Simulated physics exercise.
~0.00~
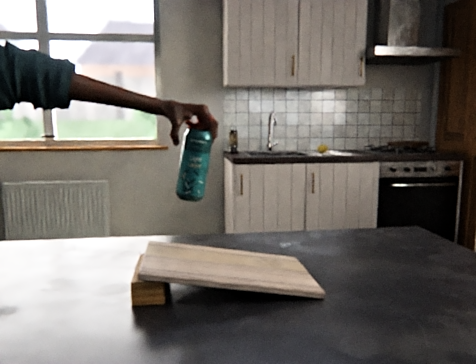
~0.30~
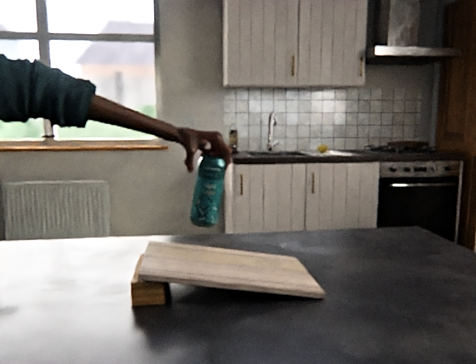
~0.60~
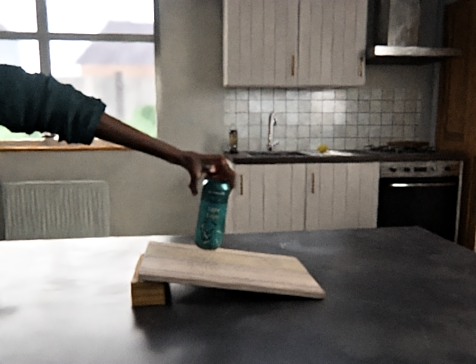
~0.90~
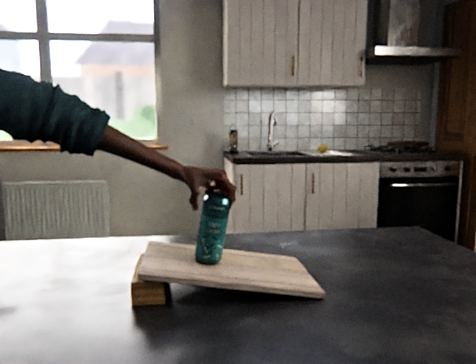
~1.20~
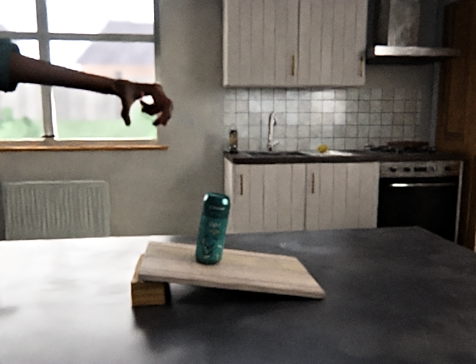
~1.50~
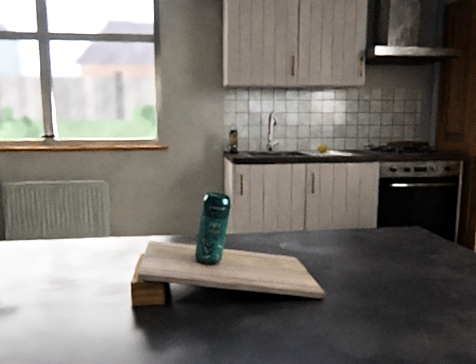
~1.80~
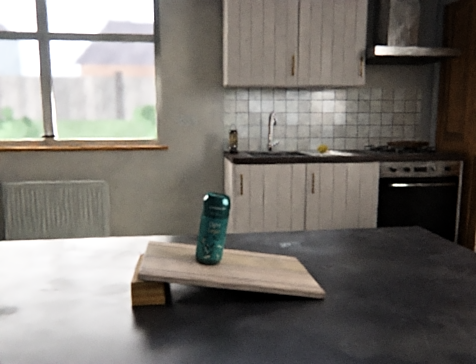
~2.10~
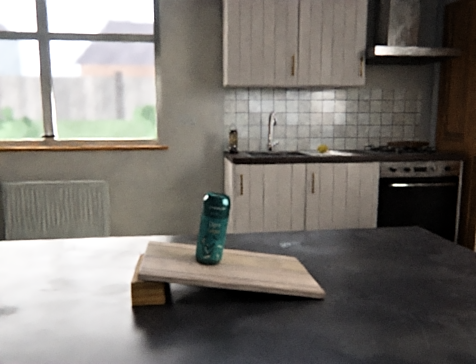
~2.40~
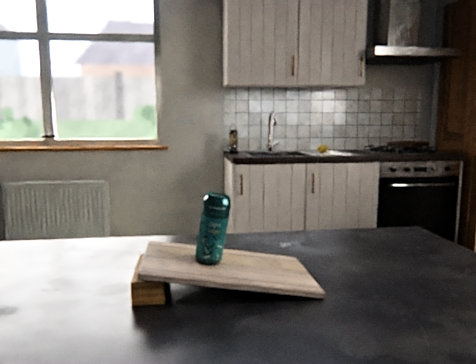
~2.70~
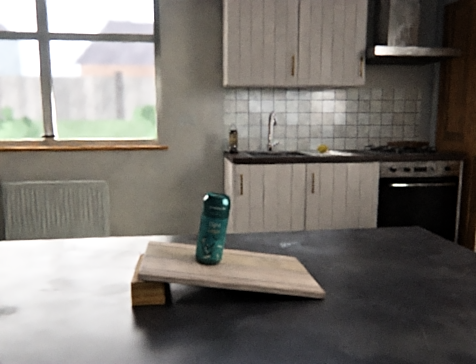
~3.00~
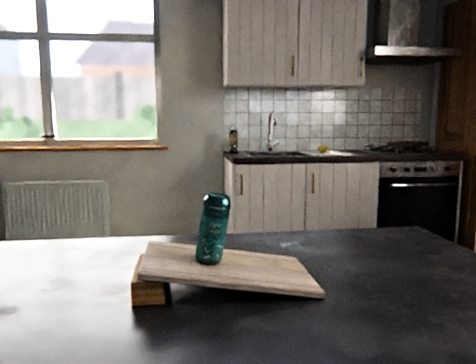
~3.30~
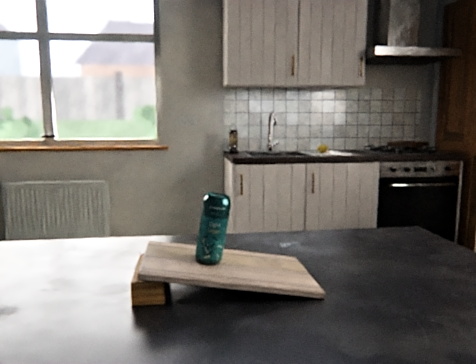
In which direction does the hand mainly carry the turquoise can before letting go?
The hand carries the turquoise can mainly downward, until it stands on the sloping board.
